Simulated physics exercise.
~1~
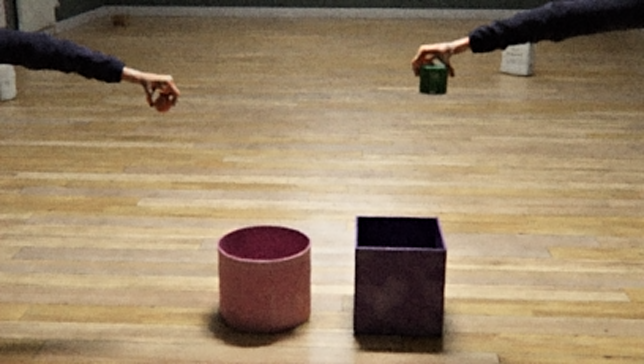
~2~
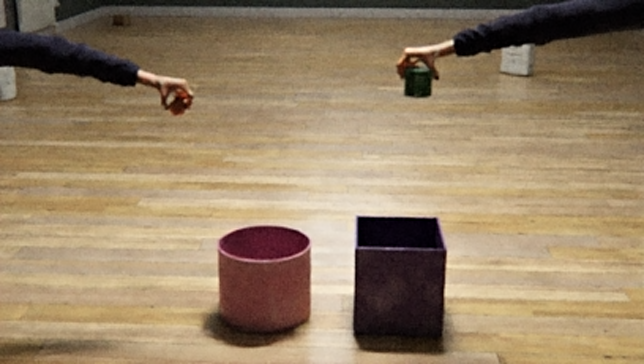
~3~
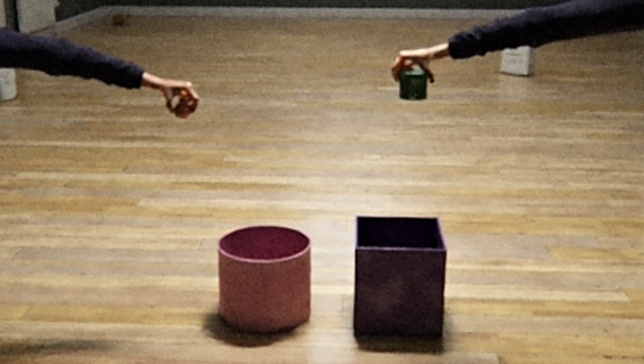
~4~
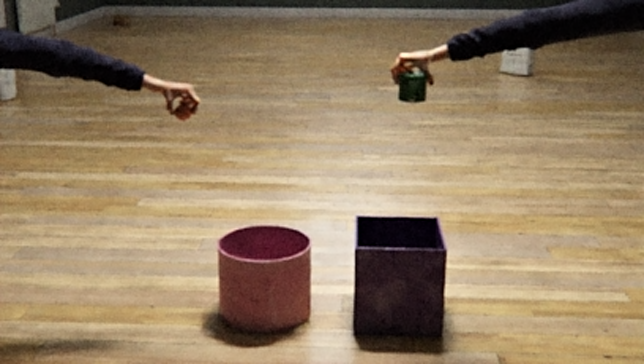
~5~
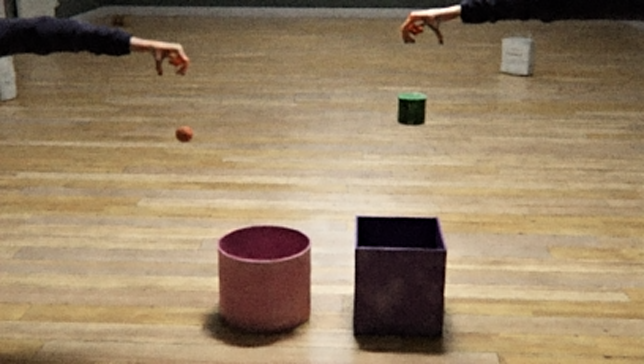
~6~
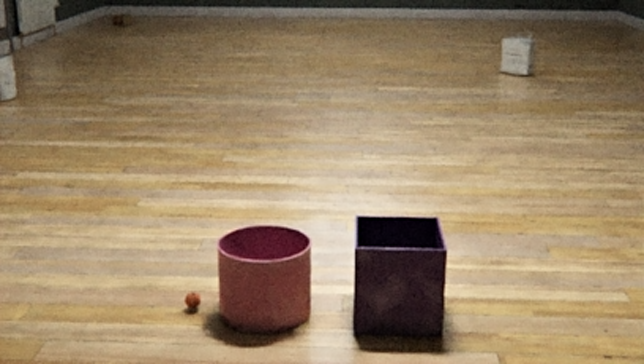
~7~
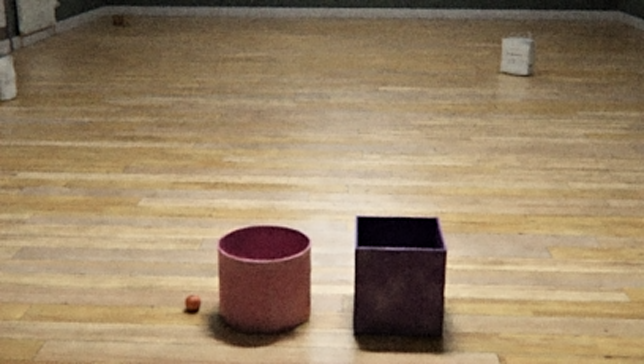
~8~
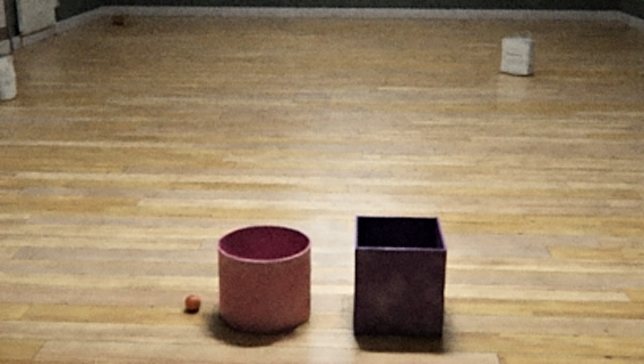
On a wooden floor, two hands drop a tomato beside a bin and a green tin into a crate.
